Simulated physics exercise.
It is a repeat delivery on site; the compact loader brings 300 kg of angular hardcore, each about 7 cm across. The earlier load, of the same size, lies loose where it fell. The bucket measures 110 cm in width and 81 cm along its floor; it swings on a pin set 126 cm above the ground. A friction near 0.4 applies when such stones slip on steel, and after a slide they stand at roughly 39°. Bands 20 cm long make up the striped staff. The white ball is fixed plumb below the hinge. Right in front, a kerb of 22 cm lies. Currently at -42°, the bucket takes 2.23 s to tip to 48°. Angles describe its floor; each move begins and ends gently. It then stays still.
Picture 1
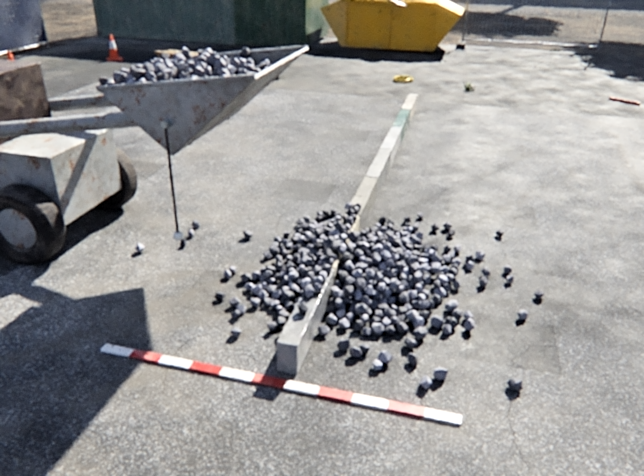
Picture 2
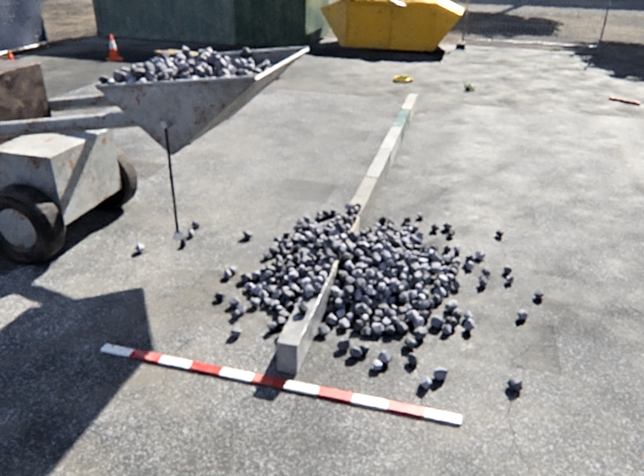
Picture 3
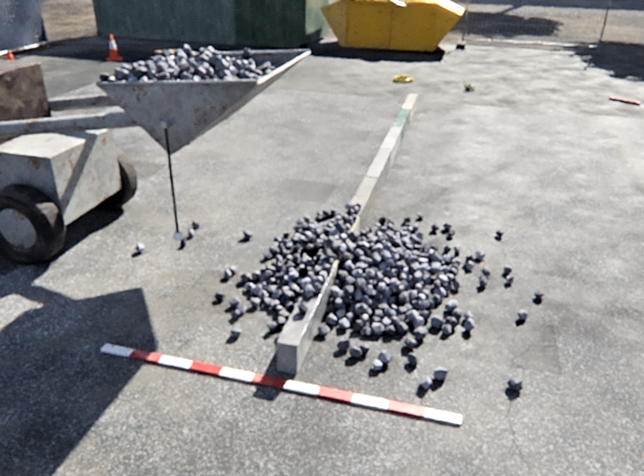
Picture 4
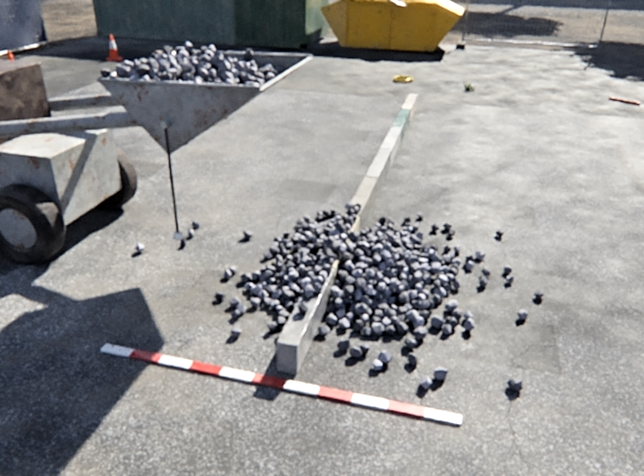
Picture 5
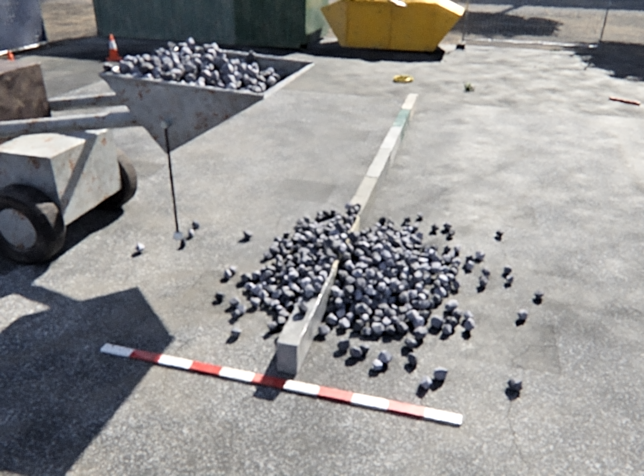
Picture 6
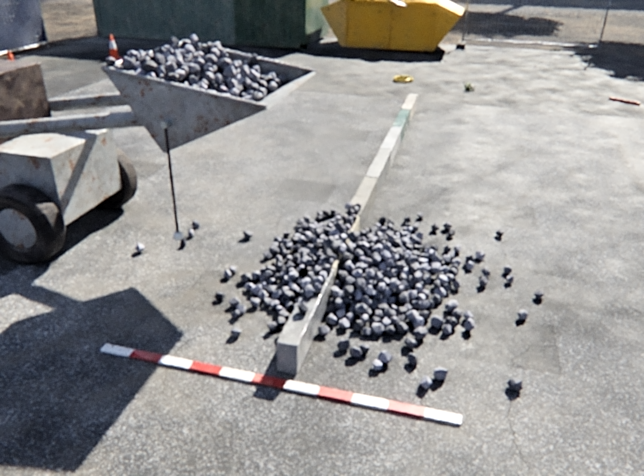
To begin with, a loader's grey bucket full of dark angular stones is tilted back at the left, near a loose heap lying across a pale kerb behind a red-and-white staff. The bucket's front edge slowly swings downward, its floor becoming less steep, while the heap stays still.
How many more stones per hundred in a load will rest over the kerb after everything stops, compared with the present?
I would say 2 per hundred.
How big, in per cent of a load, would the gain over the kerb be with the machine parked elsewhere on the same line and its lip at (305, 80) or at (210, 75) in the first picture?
Near 45 in a hundred, then near 0 in a hundred.
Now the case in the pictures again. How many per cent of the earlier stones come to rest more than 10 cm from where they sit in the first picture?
Near 0 per cent, I reckon.
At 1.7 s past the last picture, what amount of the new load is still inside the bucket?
Close to 5 in a hundred is still held.
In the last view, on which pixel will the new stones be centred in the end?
Centre: Approx. (292, 250).
Then, 1.1 s after the last picture the floor is at 34°; in per cent of one load, 94 in the bucket, 43 on this side of the kerb, 63 over the kerb; the foremost stones are at (507, 287).
Then, 1.7 s after the last picture the floor is at 48°; in per cent of one load, 3 in the bucket, 133 on this side of the kerb, 64 over the kerb; the foremost stones are at (507, 287).
Then, 2.1 s after the last picture the floor is at 48°; in per cent of one load, 0 in the bucket, 135 on this side of the kerb, 65 over the kerb; the foremost stones are at (507, 287).
Then, 4.6 s after the last picture the floor is at 48°; in per cent of one load, 0 in the bucket, 135 on this side of the kerb, 65 over the kerb; the foremost stones are at (507, 287). Net gain over the kerb, 2.
